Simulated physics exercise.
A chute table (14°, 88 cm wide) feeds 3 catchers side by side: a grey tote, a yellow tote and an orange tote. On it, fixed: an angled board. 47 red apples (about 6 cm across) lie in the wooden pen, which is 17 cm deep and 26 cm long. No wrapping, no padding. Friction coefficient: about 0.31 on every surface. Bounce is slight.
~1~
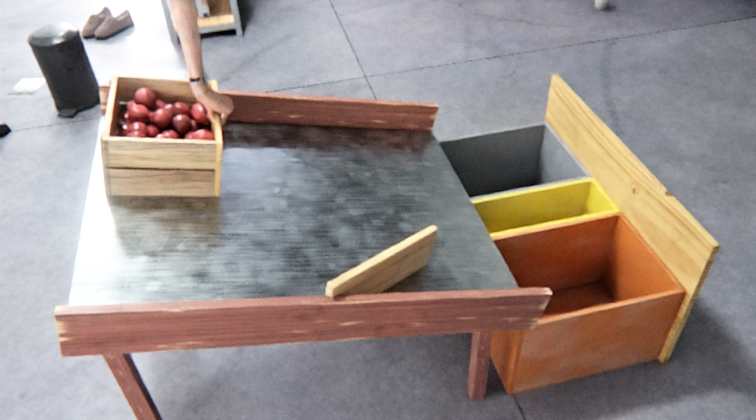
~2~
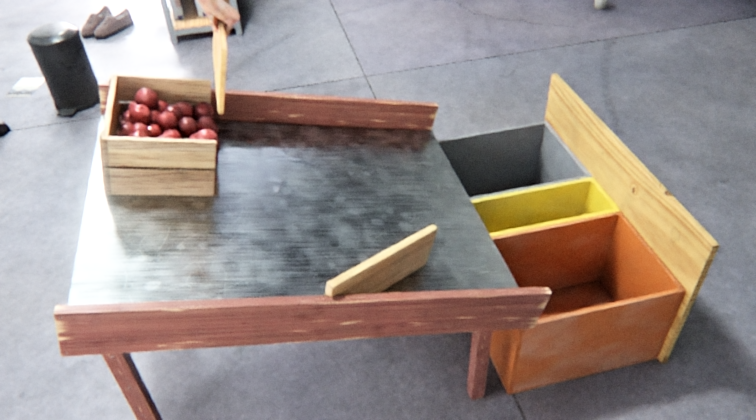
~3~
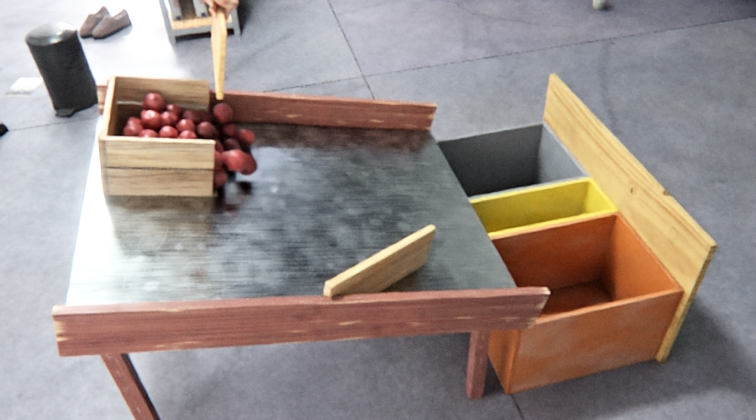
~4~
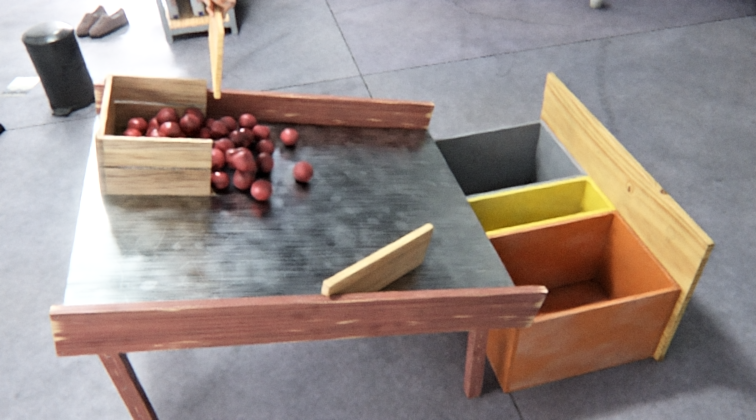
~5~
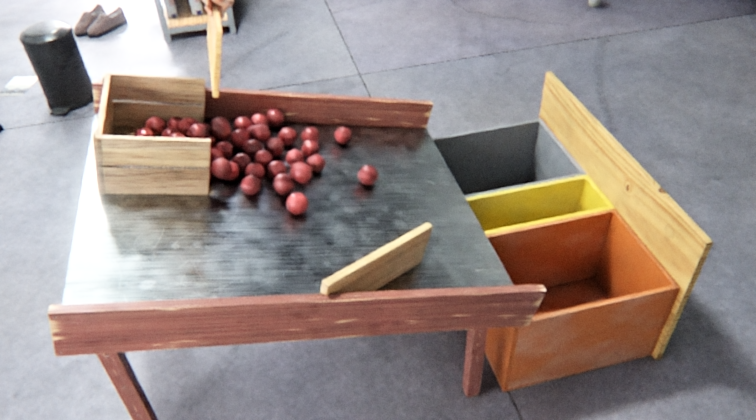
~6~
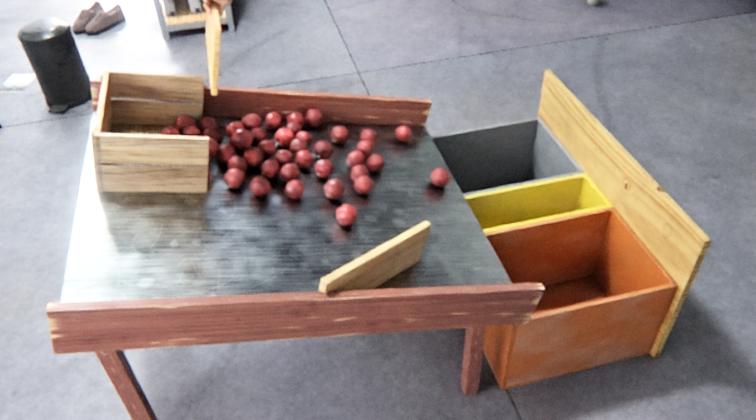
Red apples roll out of a wooden pen at the upper left of a dark-topped table, seen from above in a grey-floored room. Reddish rails edge the table, an angled board rests near the front, and grey, yellow and orange bins stand at the right. A hand lifts the pen's side panel away, and the apples spread rightward across the surface as the view drifts very slightly.
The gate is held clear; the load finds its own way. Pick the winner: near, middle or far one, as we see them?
The largest share ends in the rearmost one: The grey tote.
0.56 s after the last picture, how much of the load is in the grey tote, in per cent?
About 35 per cent.
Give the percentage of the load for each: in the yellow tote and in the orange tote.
Roughly 20 and 5 per cent.
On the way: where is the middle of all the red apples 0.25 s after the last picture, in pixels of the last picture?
Near (351, 156).
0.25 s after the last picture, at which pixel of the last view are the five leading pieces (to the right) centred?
Around (490, 162).
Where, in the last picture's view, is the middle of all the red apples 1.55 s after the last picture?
Near (525, 217).
Then, 0.25 s after the last picture, 1 in the grey tote, 40 on the slope and 6 in the air.
Then, 0.56 s after the last picture, 16 in the grey tote, 4 in the yellow tote, 1 in the orange tote, 19 on the slope and 7 in the air.
Then, 0.99 s after the last picture, 34 in the grey tote, 8 in the yellow tote, 2 in the orange tote and 3 in the air.
Final count (1.55 s after the last picture), 35 in the grey tote, 10 in the yellow tote and 2 in the orange tote.
